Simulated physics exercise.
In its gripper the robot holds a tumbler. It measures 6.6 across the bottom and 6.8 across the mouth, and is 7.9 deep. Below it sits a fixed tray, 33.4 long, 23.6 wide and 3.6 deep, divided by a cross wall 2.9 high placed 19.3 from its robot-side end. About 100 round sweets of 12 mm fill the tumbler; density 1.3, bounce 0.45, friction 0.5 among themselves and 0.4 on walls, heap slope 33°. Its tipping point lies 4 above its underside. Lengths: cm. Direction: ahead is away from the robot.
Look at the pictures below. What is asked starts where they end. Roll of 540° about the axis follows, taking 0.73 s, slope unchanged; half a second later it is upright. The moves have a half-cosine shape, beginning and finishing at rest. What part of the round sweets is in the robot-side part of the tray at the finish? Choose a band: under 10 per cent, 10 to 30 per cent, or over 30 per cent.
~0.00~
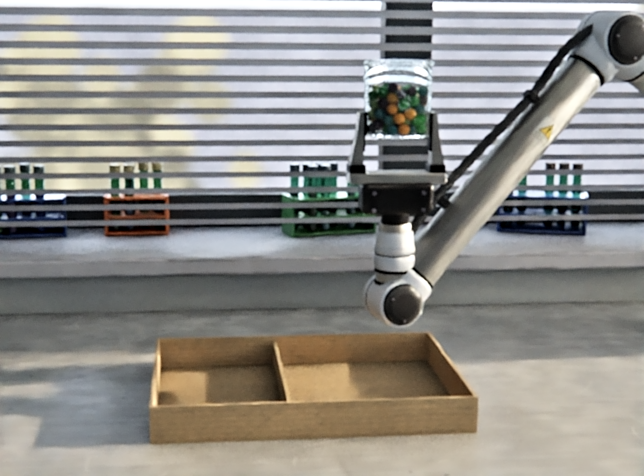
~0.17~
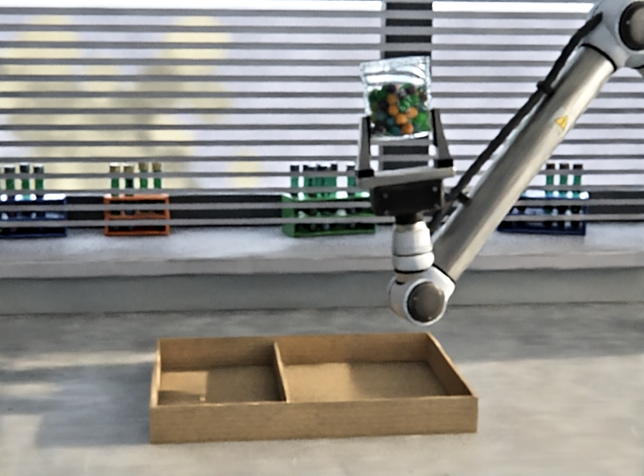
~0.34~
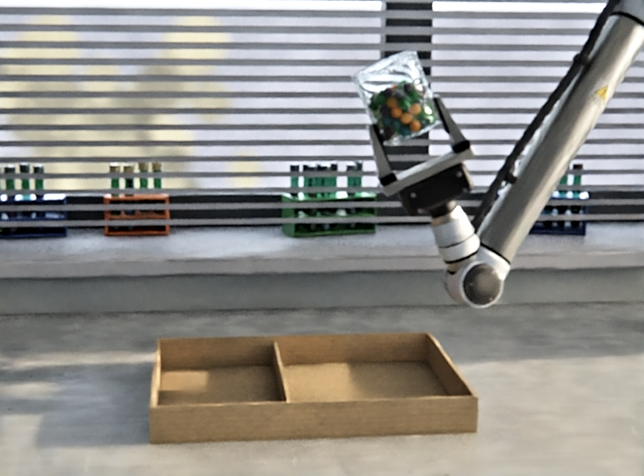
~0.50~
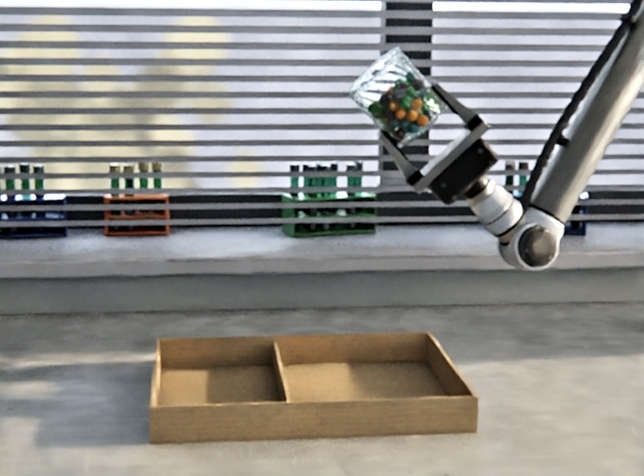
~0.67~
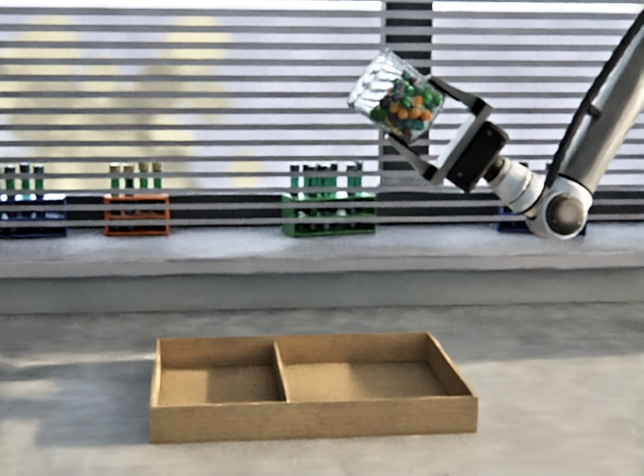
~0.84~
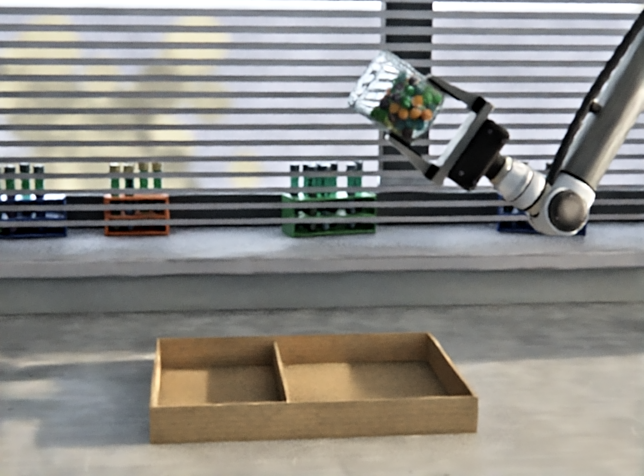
Band: Under 10 per cent.
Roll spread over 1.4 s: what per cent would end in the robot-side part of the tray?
That would give near 0 in a hundred.
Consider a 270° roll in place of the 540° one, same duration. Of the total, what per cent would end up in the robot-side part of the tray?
Around 0 %.
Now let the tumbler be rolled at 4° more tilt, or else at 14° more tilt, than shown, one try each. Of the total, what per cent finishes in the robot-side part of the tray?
I'd expect some 0 per cent, then some 0 per cent.
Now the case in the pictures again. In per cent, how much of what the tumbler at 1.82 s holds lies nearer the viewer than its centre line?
My guess would be around 50 per cent.
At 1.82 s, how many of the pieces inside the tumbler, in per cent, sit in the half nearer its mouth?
I'd put it at some 30 per cent.
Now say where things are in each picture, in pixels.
Tumbler middle at (398, 99), upright; upper third of the load around (396, 94), from x 370 to 425, top at y 85; 99 in the tumbler, in the first frame.
Tumbler middle at (398, 99), tipped 7°; upper third of the load around (397, 94), from x 370 to 425, top at y 85, in the second frame.
Tumbler middle at (398, 99), tipped 24°; upper third of the load around (402, 94), from x 375 to 430, top at y 80, in the third frame.
Tumbler middle at (398, 99), tipped 43°; upper third of the load around (403, 94), from x 375 to 435, top at y 75, in the fourth frame.
Tumbler middle at (398, 99), tipped 55°; upper third of the load around (409, 91), from x 375 to 435, top at y 75, in the fifth frame.
Tumbler middle at (398, 99), tipped 56°; upper third of the load around (409, 91), from x 375 to 435, top at y 75; 99 in the tumbler, in the sixth frame.
By 1.33 s, tipped 56°, highest piece 37 above the table; 99 in the tumbler.
By 1.82 s, tipped 27°, highest piece 36 above the table; 99 in the tumbler.
By 2.27 s, upright, highest piece 36 above the table; 99 in the tumbler.
By 2.97 s, upright, highest piece 36 above the table; 99 in the tumbler.
Final count, 99 in the tumbler. That is 0 % in the robot-side part of the tray.
